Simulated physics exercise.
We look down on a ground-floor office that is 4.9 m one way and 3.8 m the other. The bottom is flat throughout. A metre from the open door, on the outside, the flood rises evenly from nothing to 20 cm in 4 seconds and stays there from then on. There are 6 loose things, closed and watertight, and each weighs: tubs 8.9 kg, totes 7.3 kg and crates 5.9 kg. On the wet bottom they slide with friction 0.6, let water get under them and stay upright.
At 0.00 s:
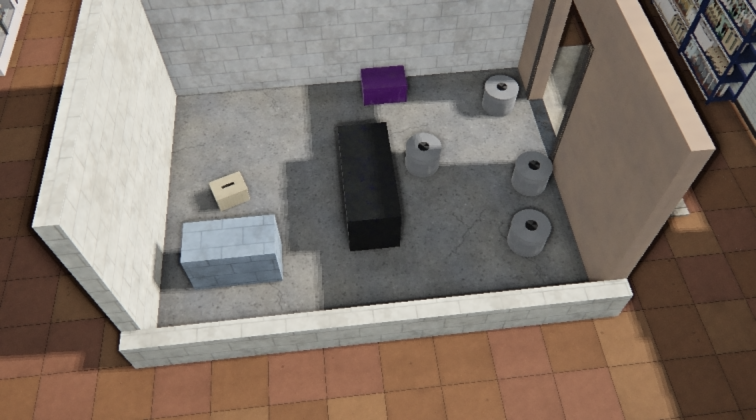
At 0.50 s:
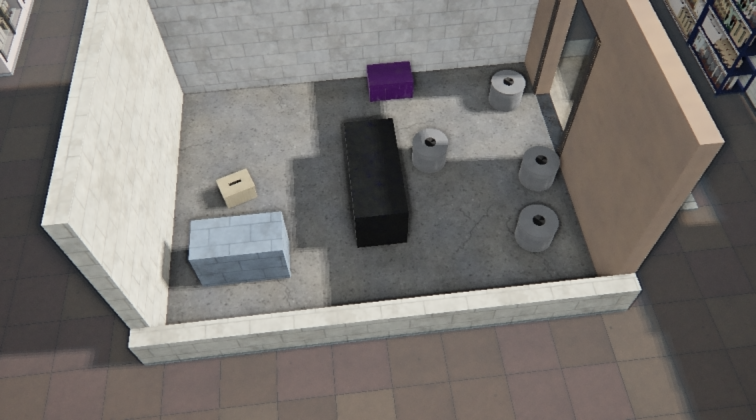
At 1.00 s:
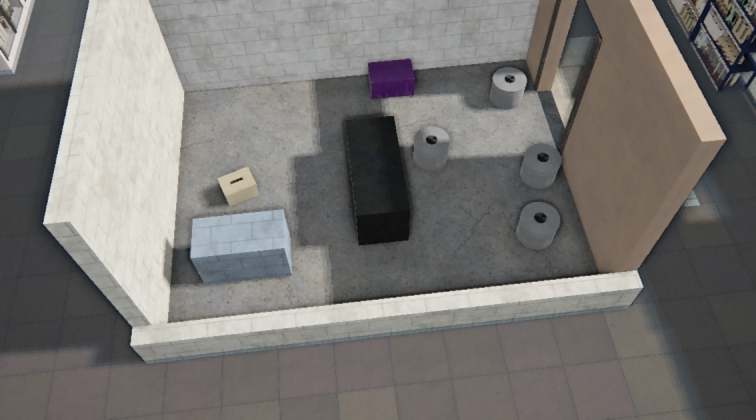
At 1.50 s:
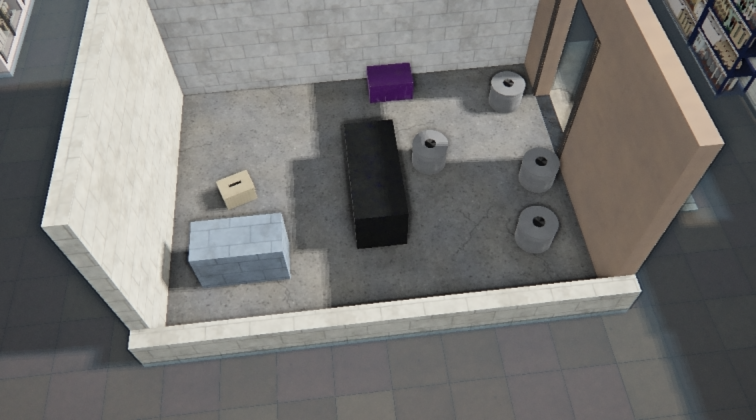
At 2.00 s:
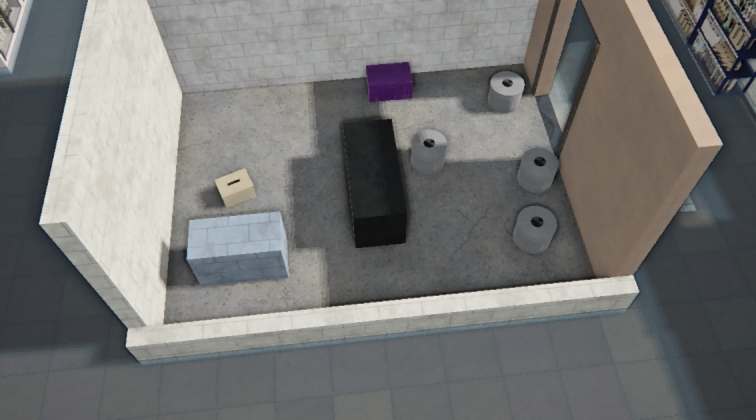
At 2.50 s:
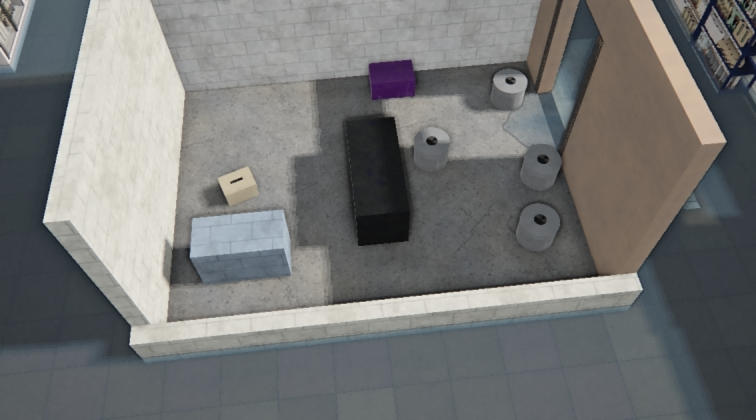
White-walled room standing open-topped with gray cylinders and boxes staying still, the tiled floor outside darkening and water appearing by the doorway.
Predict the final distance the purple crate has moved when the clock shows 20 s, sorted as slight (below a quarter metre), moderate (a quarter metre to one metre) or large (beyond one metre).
It will be swept well away.
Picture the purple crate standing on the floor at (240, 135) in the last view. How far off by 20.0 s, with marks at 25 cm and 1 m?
Well, it gets shoved far.
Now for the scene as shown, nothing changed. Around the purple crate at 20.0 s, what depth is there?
Somewhere close to 16 cm.
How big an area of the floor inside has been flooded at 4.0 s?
The covered patch comes to about 4.0 m2.
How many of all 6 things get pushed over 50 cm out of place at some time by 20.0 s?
Count: 6.
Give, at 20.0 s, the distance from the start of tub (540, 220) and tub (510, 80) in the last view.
Net displacement, in order: 120 cm; 350 cm.
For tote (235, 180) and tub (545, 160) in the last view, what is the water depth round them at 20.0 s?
Some 18 cm at the first, some 9 cm at the second.
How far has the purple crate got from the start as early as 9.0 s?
It has shifted about 250 cm.
After 4.0 s the purple crate is near (392, 72), 0.0 m from its start, aground; 0 afloat.
After 9.0 s the purple crate is near (205, 117), 2.6 m from its start, afloat; 2 afloat.
After 16.0 s the purple crate is near (190, 216), 3.3 m from its start, afloat; 6 afloat.
After 20.0 s the purple crate is near (191, 213), 3.3 m from its start, afloat; 6 afloat.
